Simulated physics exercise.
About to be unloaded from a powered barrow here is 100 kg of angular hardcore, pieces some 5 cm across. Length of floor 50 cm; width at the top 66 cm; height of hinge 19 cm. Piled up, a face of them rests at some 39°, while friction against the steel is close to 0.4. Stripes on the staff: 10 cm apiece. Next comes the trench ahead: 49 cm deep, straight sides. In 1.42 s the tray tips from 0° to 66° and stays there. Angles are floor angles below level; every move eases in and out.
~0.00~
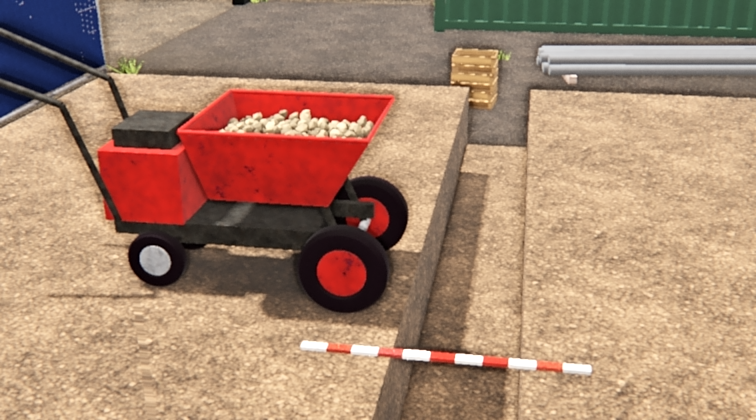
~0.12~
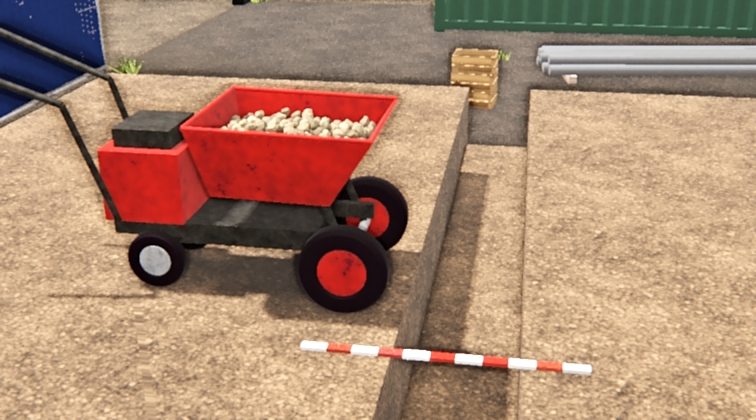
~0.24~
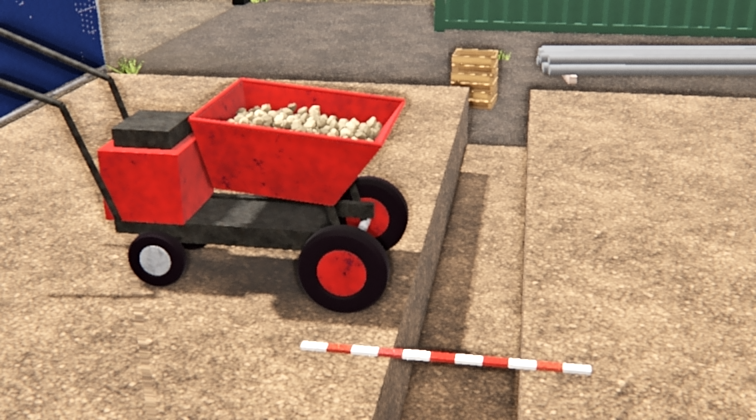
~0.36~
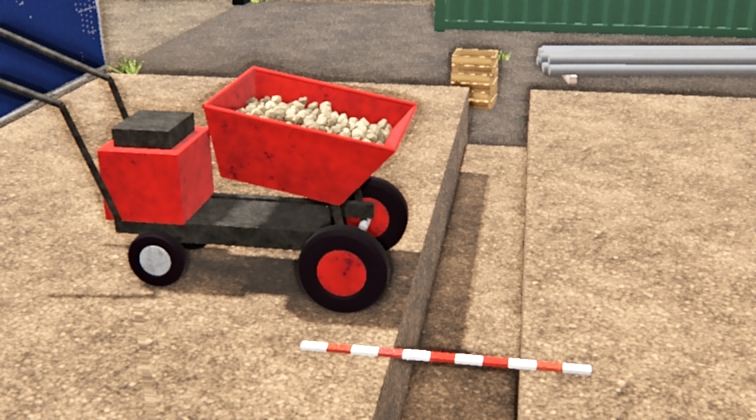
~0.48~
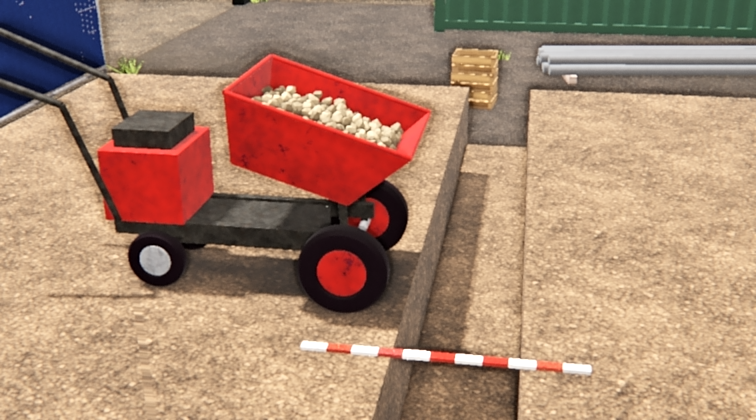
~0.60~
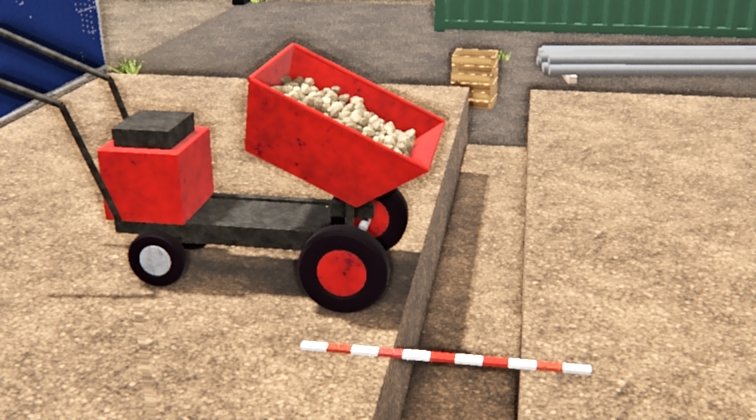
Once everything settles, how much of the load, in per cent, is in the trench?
Once it settles, about 23 per cent of the load is there.
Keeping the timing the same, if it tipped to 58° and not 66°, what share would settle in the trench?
Expect roughly 5 per cent.
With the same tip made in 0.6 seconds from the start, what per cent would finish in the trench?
Expected share: Around 20%.
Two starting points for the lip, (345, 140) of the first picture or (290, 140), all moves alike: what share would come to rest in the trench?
Close to 30 percent in the first case, 35 percent in the second.
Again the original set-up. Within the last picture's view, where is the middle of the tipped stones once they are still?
Somewhere near pixel (507, 379).
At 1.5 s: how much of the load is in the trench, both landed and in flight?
Around 5 per cent of it.
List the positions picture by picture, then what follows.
In the first picture, the tray is at 0°, its lip at (368, 142); the top of the load is at (309, 126).
The second picture shows lip at (372, 143), floor tilted 1°, highest stones at (294, 125); the stones move at 0.2 m/s on average.
The third picture shows lip at (381, 145), floor tilted 5°, highest stones at (266, 119); the stones move at 0.4 m/s on average.
The fourth picture shows lip at (395, 151), floor tilted 11°, highest stones at (263, 109); the stones move at 0.5 m/s on average.
In the fifth picture, the tray is at 18°, its lip at (411, 159); the top of the load is at (276, 97); the stones move at 0.6 m/s on average.
In the sixth picture, the tray is at 25°, its lip at (428, 170); the top of the load is at (292, 88); the stones move at 0.6 m/s on average.
After 1.1 s the floor is at 55°; 100 % in the tray; the foremost stones are at (456, 195).
After 1.5 s the floor is at 66°; 95 % in the tray, 5 % in the trench; the foremost stones are at (529, 260).
After 1.9 s the floor is at 66°; 80 % in the tray, 11 % in the trench, 9 % past the trench; the foremost stones are at (603, 286).
After 3.8 s the floor is at 66°; 66 % in the tray, 23 % in the trench, 11 % past the trench; the foremost stones are at (632, 291).
